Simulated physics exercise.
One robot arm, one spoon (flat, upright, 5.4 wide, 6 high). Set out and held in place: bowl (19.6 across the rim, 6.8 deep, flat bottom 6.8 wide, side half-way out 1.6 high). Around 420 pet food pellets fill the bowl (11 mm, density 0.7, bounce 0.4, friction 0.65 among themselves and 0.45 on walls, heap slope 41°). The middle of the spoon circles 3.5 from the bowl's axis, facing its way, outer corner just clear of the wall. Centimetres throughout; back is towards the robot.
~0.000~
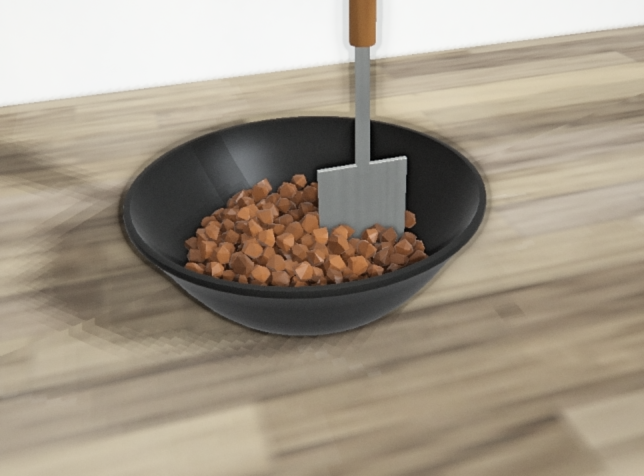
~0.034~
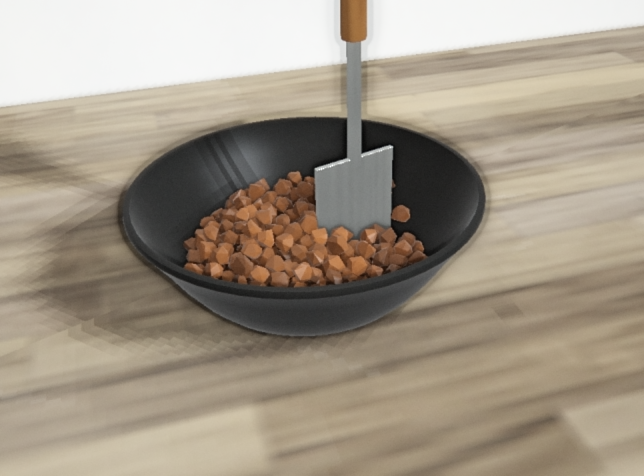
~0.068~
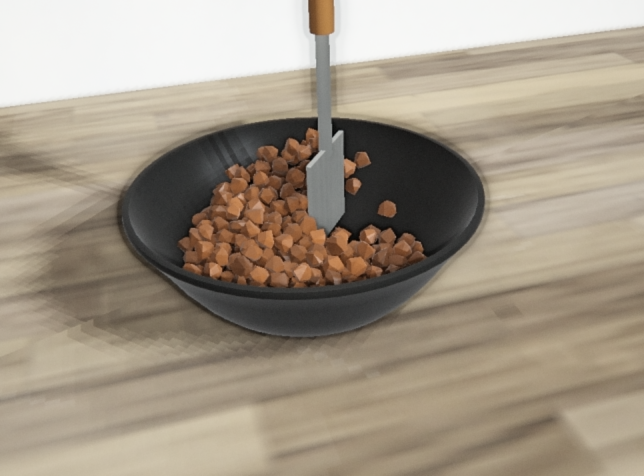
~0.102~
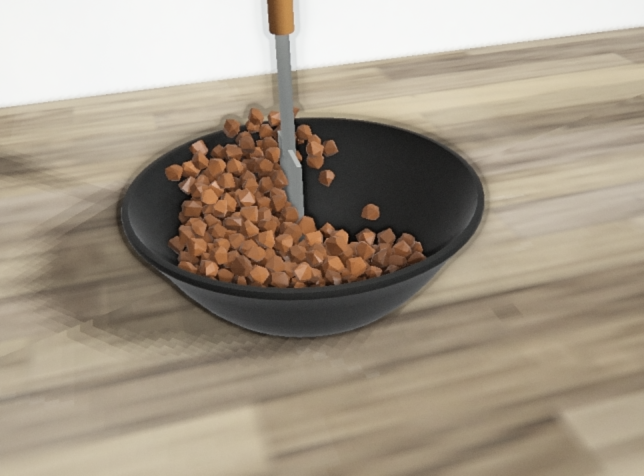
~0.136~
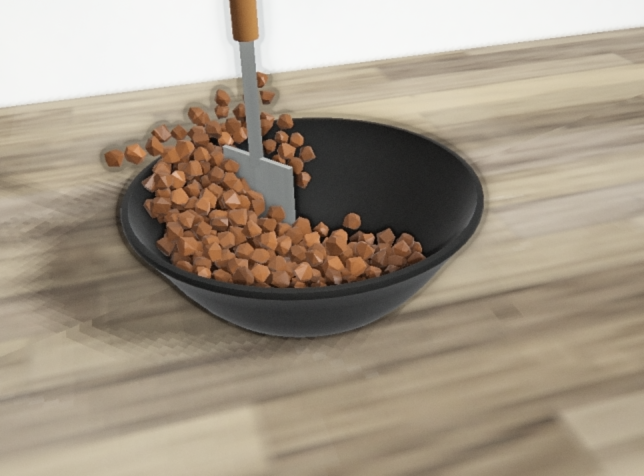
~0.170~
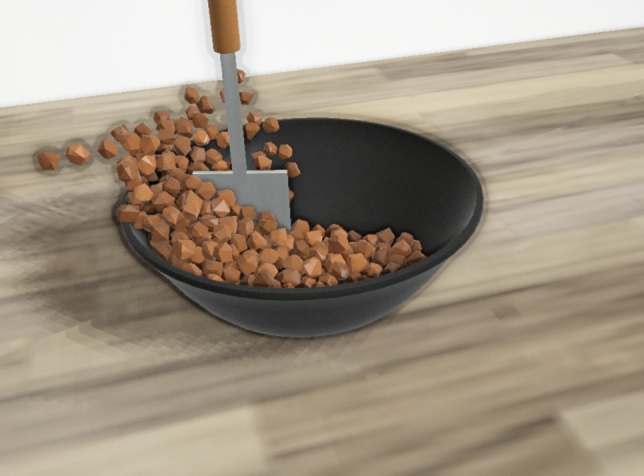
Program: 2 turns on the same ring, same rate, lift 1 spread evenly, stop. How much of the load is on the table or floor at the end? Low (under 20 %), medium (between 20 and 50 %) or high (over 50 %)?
A medium share, between 20 and 50 %, ends on the table or floor.
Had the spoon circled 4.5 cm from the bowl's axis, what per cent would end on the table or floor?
It would be near 45 per cent.
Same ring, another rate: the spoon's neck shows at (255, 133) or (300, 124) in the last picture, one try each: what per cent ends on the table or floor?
About 25 and 10 per cent.
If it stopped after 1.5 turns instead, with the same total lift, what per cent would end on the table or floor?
Then about 40 per cent.
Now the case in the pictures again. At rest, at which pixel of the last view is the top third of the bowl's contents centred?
Near (301, 230).
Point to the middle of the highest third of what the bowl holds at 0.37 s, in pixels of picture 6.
At about (402, 162).
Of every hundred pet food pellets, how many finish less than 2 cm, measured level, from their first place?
Roughly 0 per cent.
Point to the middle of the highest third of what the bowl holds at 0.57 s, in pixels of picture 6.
Around (229, 245).
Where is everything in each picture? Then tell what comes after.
In the first frame, the spoon neck at (363, 140), 0° round; upper third of the load around (290, 236), from x 195 to 420, top at y 180; 415 in the bowl.
In the second frame, the spoon neck at (354, 134), 16° round; upper third of the load around (286, 235), from x 190 to 420, top at y 175.
In the third frame, the spoon neck at (325, 125), 52° round; upper third of the load around (277, 209), from x 185 to 420, top at y 135.
In the fourth frame, the spoon neck at (288, 124), 89° round; upper third of the load around (247, 191), from x 175 to 420, top at y 100.
In the fifth frame, the spoon neck at (254, 133), 125° round; upper third of the load around (210, 189), from x 115 to 420, top at y 80; 410 in the bowl, 5 in flight or on the tool.
In the sixth frame, the spoon neck at (237, 148), 162° round; upper third of the load around (185, 194), from x 50 to 420, top at y 75; 402 in the bowl, 13 in flight or on the tool.
After 0.37 s, 16° round, highest piece 11 above the table; 285 in the bowl, 56 on the table or floor, 74 in flight or on the tool.
After 0.57 s, 231° round, highest piece 10 above the table; 257 in the bowl, 154 on the table or floor, 4 in flight or on the tool.
After 0.87 s, 0° round, highest piece 5 above the table; 253 in the bowl, 162 on the table or floor.
After 1.57 s, 0° round, highest piece 5 above the table; 253 in the bowl, 162 on the table or floor.
In the end, 253 in the bowl, 162 on the table or floor. That is 39 % on the table or floor.
